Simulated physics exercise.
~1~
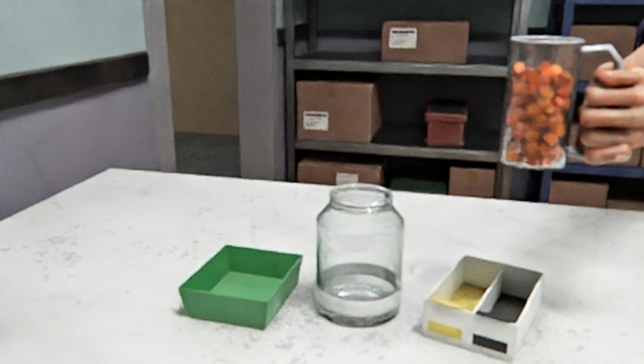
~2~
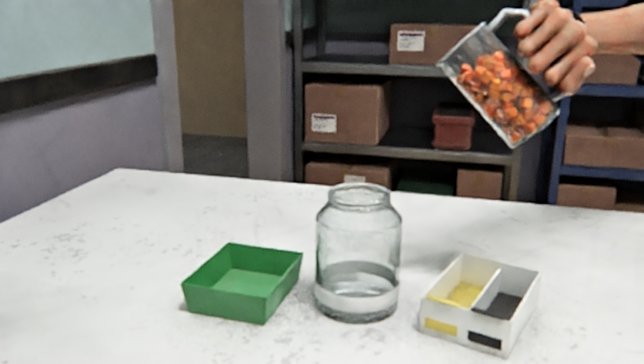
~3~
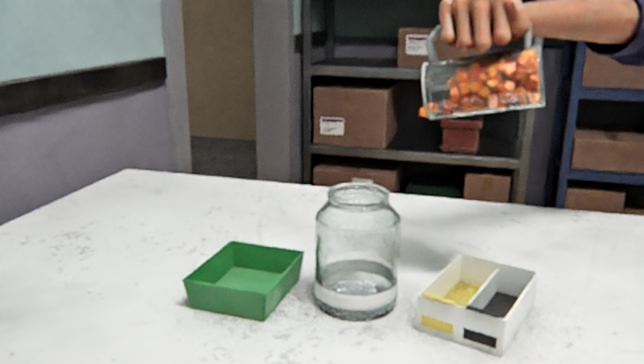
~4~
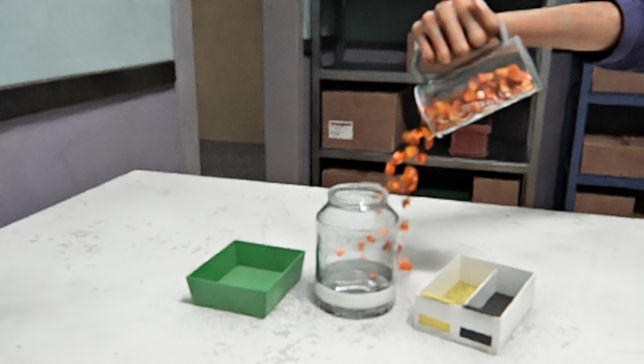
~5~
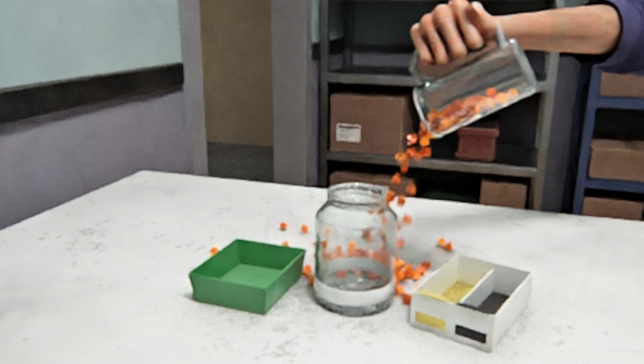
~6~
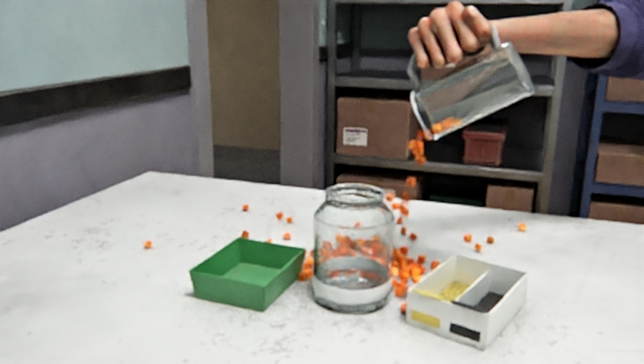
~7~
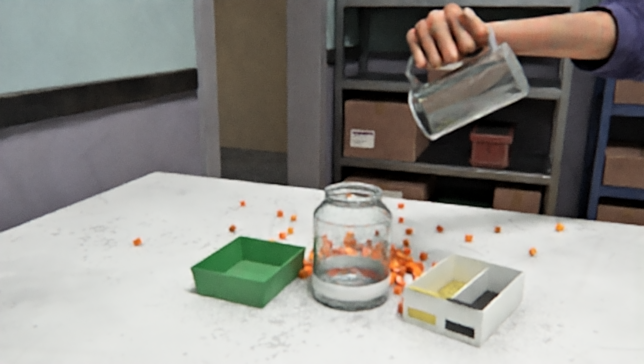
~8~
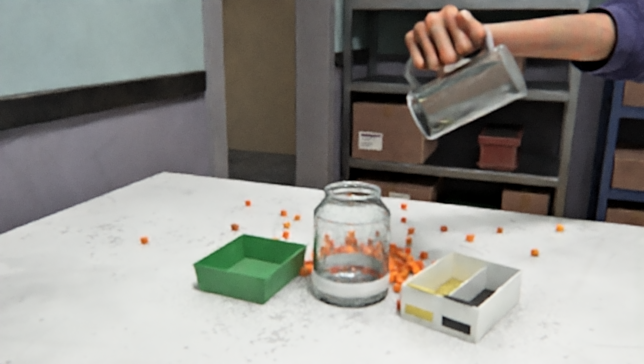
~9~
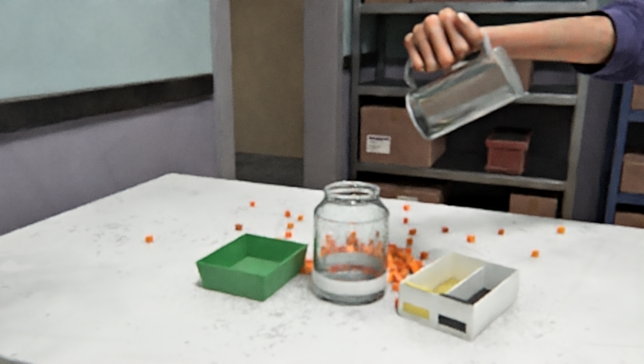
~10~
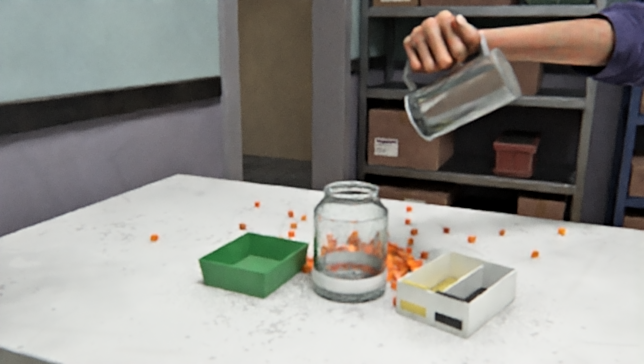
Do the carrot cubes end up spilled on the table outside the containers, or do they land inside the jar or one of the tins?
They end up spilled on the table, heaped and scattered behind the jar and around it. The jar, the green tin and both the yellow and black sections catch none of them.
To begin with, a hand holds a clear cup full of orange carrot cubes upright above a table, where a jar stands between a green tin and a tin with a yellow and a black section. The hand moves the cup to the left and tips it onto its side. As it turns further, cubes stream from the rim and drop behind the jar. They bounce and scatter across the tabletop while the cup empties. At the end the hand still holds the empty cup tilted downward, and the cubes lie heaped and strewn on the table behind the containers.
